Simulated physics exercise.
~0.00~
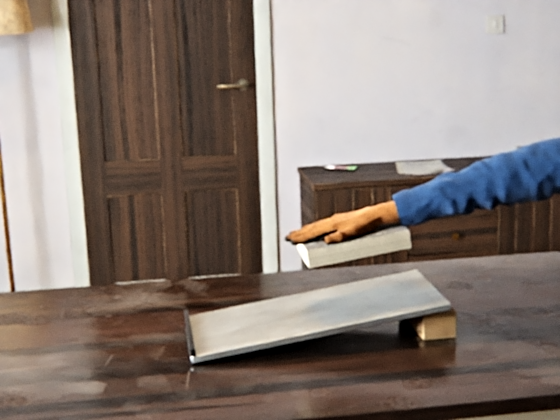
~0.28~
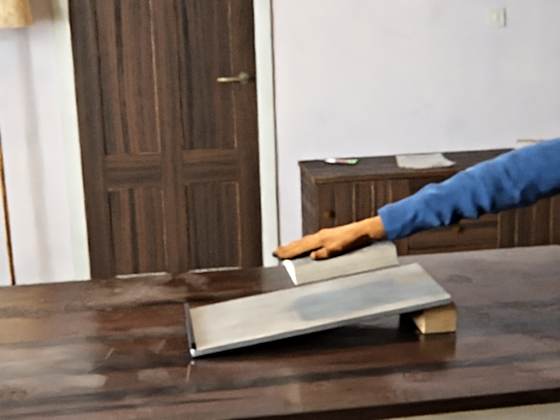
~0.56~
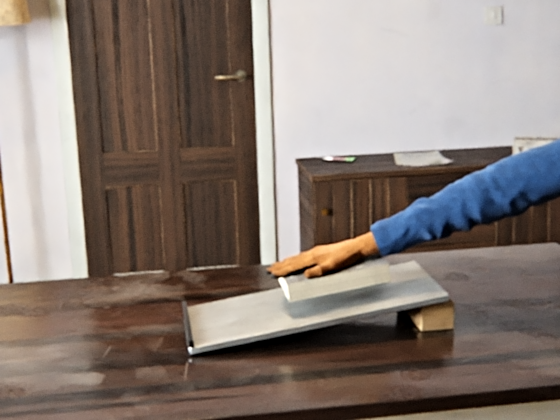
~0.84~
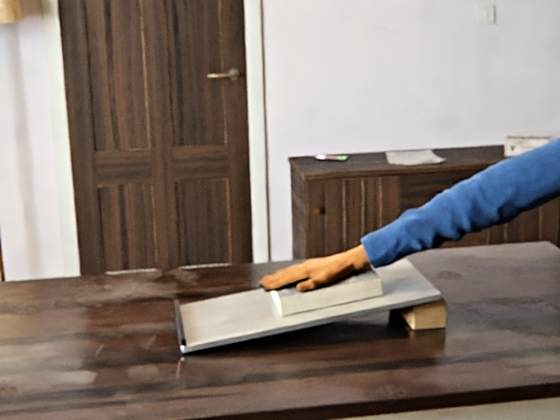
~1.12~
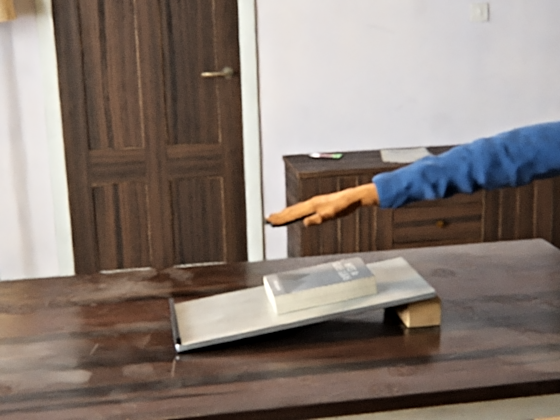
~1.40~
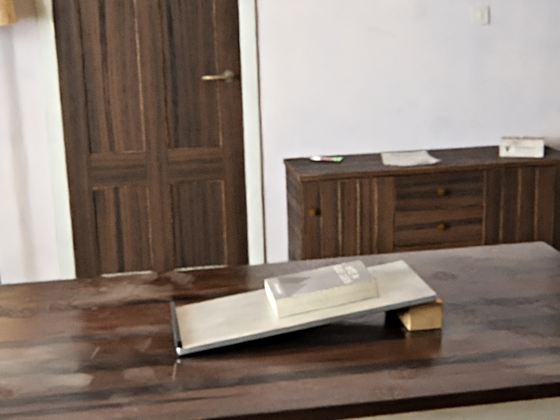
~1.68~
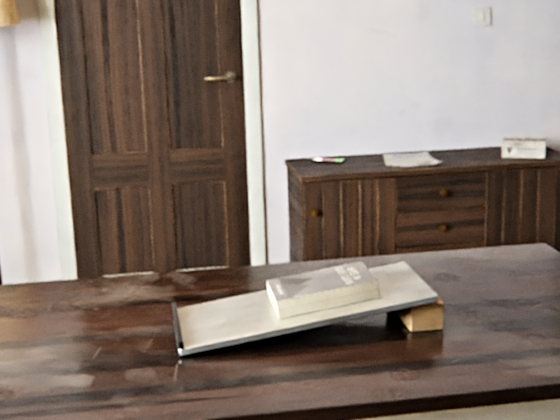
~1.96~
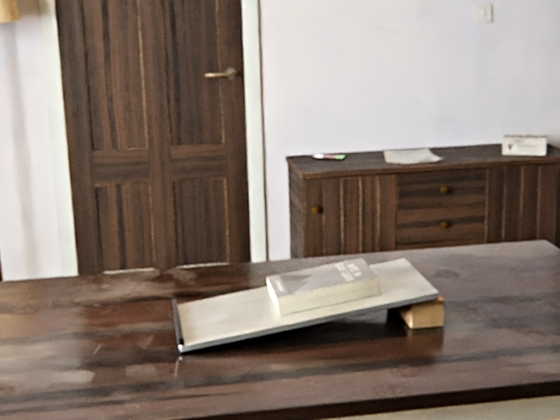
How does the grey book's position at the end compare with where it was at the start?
At the start the grey book is held under the hand just above the tilted board. At the end it is lower and slightly further left, resting on the board's sloping surface with no hand on it.
